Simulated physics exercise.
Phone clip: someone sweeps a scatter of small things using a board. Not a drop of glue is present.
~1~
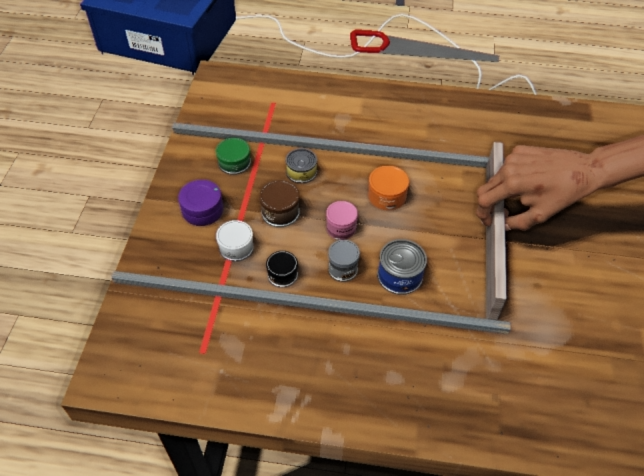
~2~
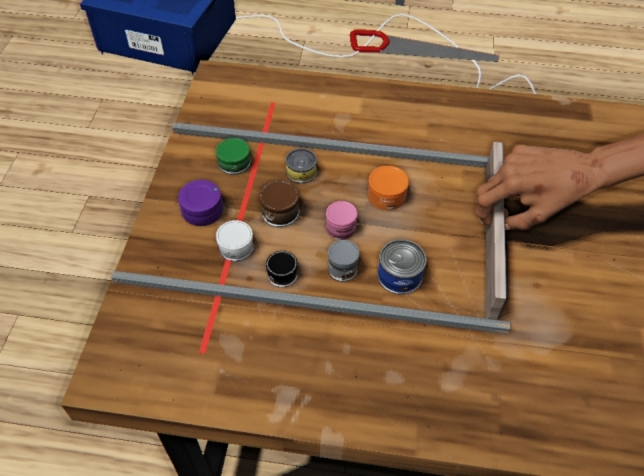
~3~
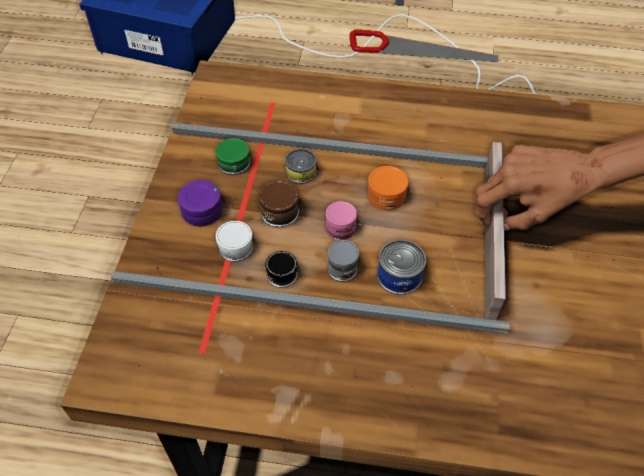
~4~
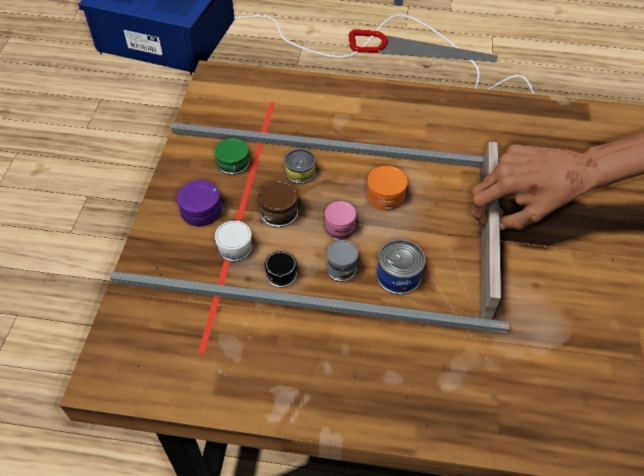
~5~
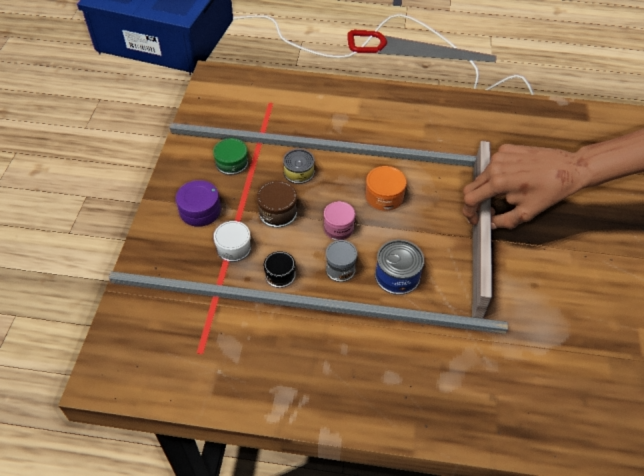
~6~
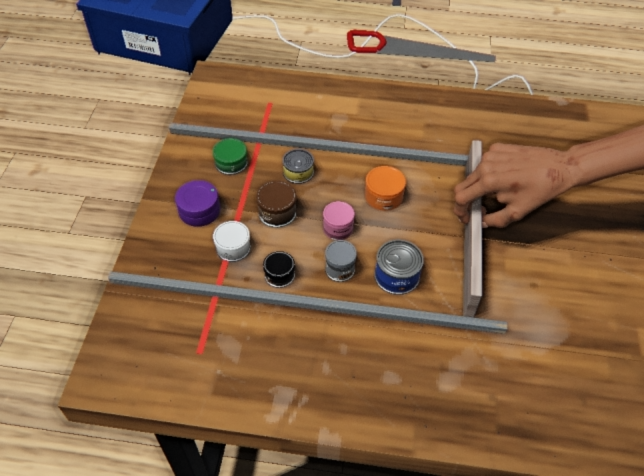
A hand slides an upright board slightly left between two rails on a wooden table, while the scattered small containers stay still.
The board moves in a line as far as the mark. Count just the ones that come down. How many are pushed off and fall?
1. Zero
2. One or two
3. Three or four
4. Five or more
Answer: 1.
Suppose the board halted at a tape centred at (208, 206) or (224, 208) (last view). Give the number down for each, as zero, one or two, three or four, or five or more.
First spot, one to two; second spot, none at all.
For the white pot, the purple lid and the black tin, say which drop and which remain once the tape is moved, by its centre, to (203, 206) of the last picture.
The white pot? It does not stay. The purple lid? It does not stay. The black tin? It is safe.
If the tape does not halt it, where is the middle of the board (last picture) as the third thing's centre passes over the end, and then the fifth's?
At (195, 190) for the third, at (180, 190) for the fifth.
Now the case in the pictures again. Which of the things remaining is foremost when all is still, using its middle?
It's the white pot.
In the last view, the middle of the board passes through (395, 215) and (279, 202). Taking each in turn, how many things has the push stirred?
First position 3; second position 9.
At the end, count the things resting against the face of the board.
All in all, 4.
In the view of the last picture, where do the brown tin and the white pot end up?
Listed in order, first is (199, 191) and the other is (141, 228).
Soon after, none off yet; purple lid at rest near (198, 203); green tin at rest near (230, 156); white pot at rest near (232, 242).
Then, none off yet; purple lid at rest near (198, 203); green tin at rest near (230, 156); white pot moved about its own width near (184, 233).
At rest, the number that fall off is zero.
